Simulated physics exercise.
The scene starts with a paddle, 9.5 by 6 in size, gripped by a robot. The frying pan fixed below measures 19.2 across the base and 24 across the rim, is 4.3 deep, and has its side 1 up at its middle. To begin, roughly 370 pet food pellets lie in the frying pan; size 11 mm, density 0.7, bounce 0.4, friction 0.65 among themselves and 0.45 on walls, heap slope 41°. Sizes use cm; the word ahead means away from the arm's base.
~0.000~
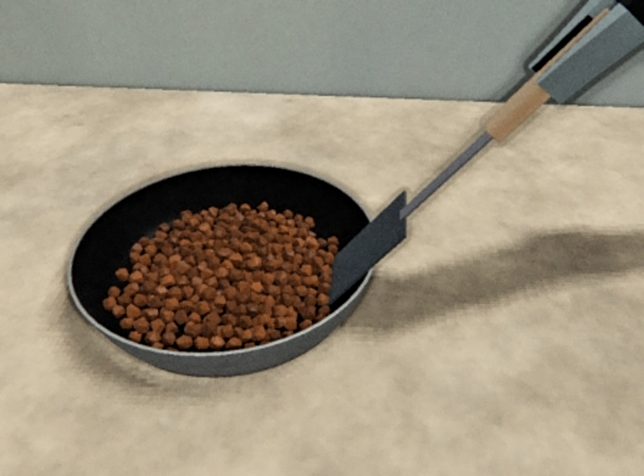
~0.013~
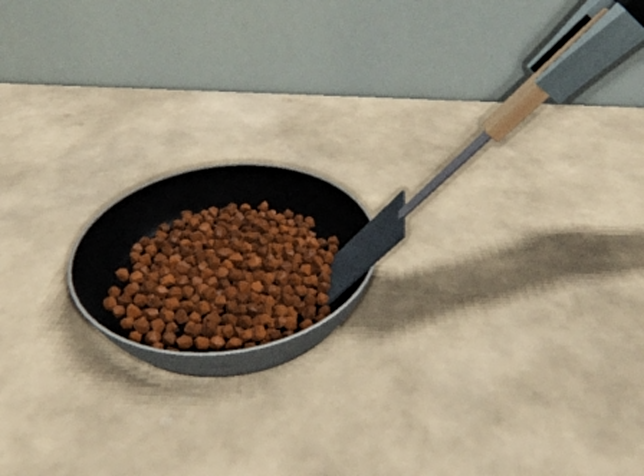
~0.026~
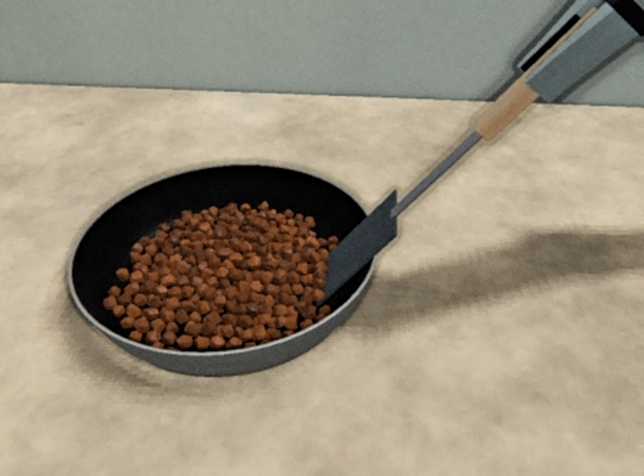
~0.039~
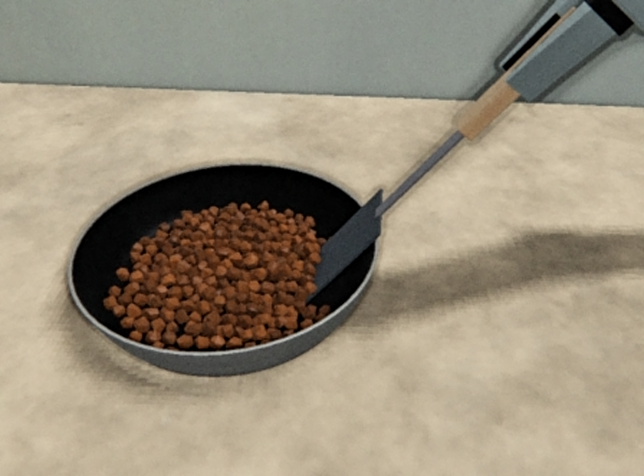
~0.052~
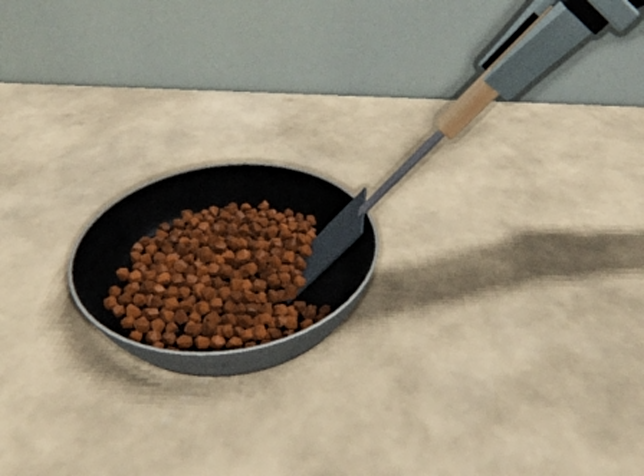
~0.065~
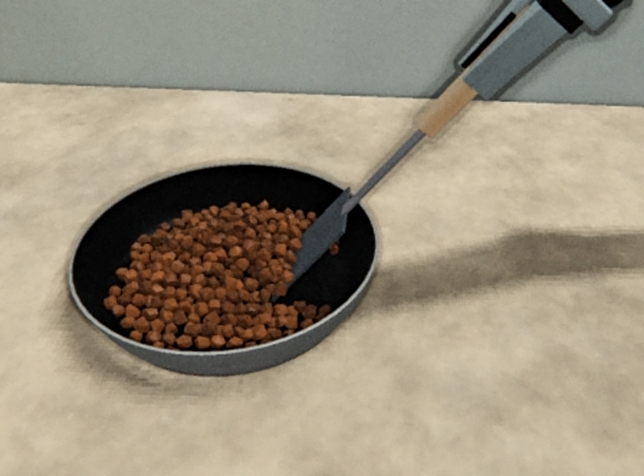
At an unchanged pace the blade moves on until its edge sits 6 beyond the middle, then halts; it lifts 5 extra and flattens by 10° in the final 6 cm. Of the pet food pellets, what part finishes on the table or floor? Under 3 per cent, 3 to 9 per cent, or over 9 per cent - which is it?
It is over 9 per cent.
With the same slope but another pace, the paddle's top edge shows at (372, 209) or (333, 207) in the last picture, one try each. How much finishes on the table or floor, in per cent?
That comes to some 0 and some 15 percent, in that order.
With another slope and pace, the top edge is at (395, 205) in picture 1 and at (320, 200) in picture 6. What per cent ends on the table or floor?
Roughly 15 %.
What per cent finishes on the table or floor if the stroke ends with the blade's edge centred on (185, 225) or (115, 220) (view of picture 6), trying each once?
I'd say roughly 10 per cent, then roughly 15 per cent.
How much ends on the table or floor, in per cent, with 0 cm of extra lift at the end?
It comes to around 0 percent.
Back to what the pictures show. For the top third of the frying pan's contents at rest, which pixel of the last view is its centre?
I'd put it close to (158, 245).
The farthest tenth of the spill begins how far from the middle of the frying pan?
Around 35 centimetres.
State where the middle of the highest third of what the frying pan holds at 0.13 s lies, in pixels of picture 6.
(194, 249).
By 0.10 s, sloping 53°, highest piece 6 above the table; 368 in the frying pan.
By 0.13 s, sloping 49°, highest piece 7 above the table; 368 in the frying pan.
By 0.35 s, sloping 43°, highest piece 5 above the table; 322 in the frying pan, 46 on the table or floor.
By 1.40 s, sloping 43°, highest piece 5 above the table; 322 in the frying pan, 46 on the table or floor.
Final count, 322 in the frying pan, 46 on the table or floor. That is 12 % on the table or floor.
